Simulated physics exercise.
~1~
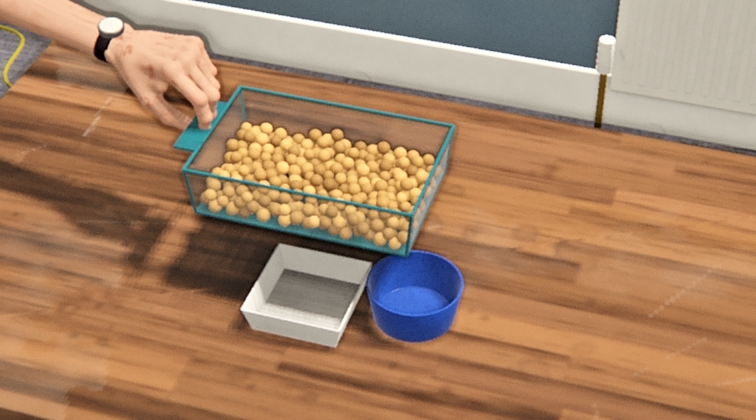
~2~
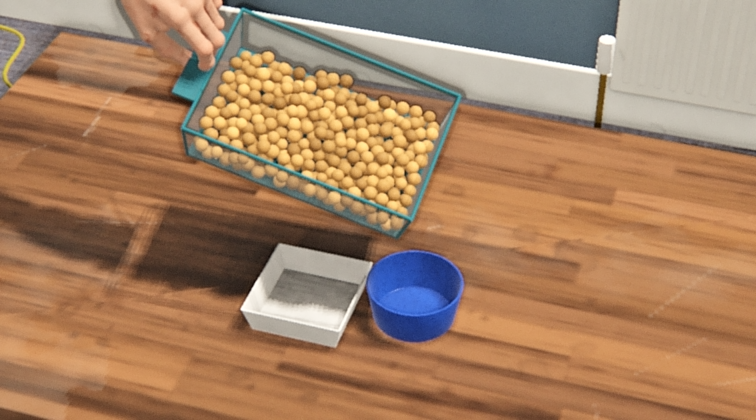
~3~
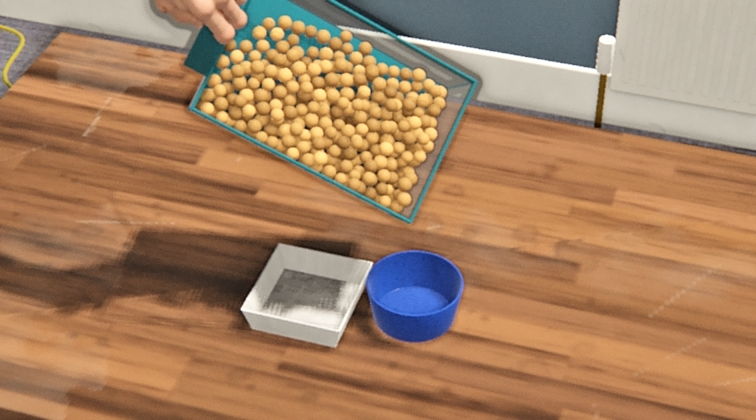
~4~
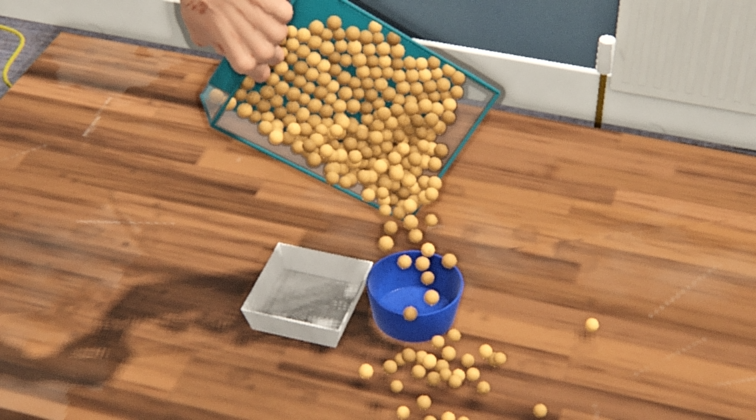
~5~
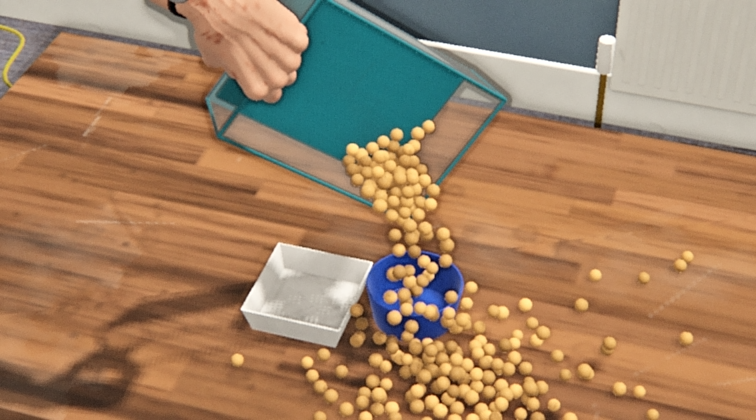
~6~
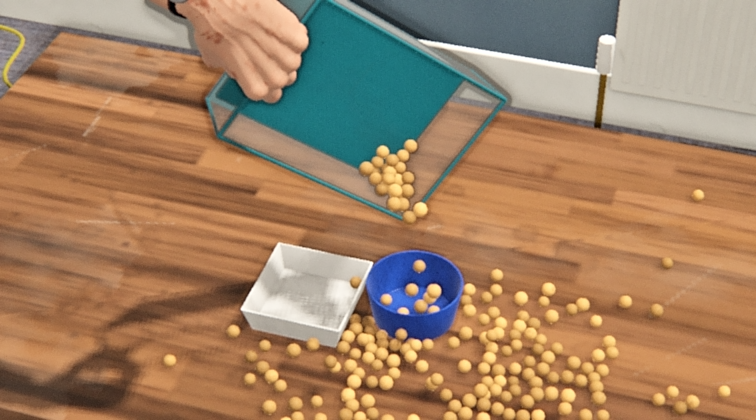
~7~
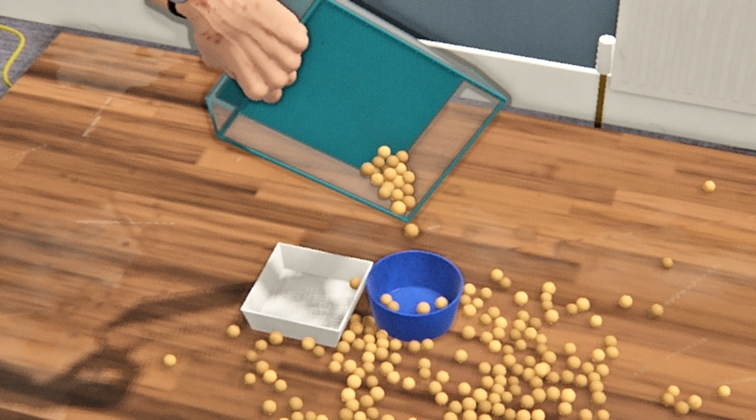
The clip opens on a clear, teal-edged tray full of round wooden beads, held by a hand above a wooden surface where a white tin and a blue dish sit side by side. The hand tips the tray steadily, and the beads slide toward its lower right corner. They begin spilling over that corner, some dropping into the blue dish while many land in front of it. The stream thickens, and beads scatter widely across the wood. The tray then stays tilted as the flow dwindles, leaving a small cluster in its corner, a few beads in the dish and most strewn outside.
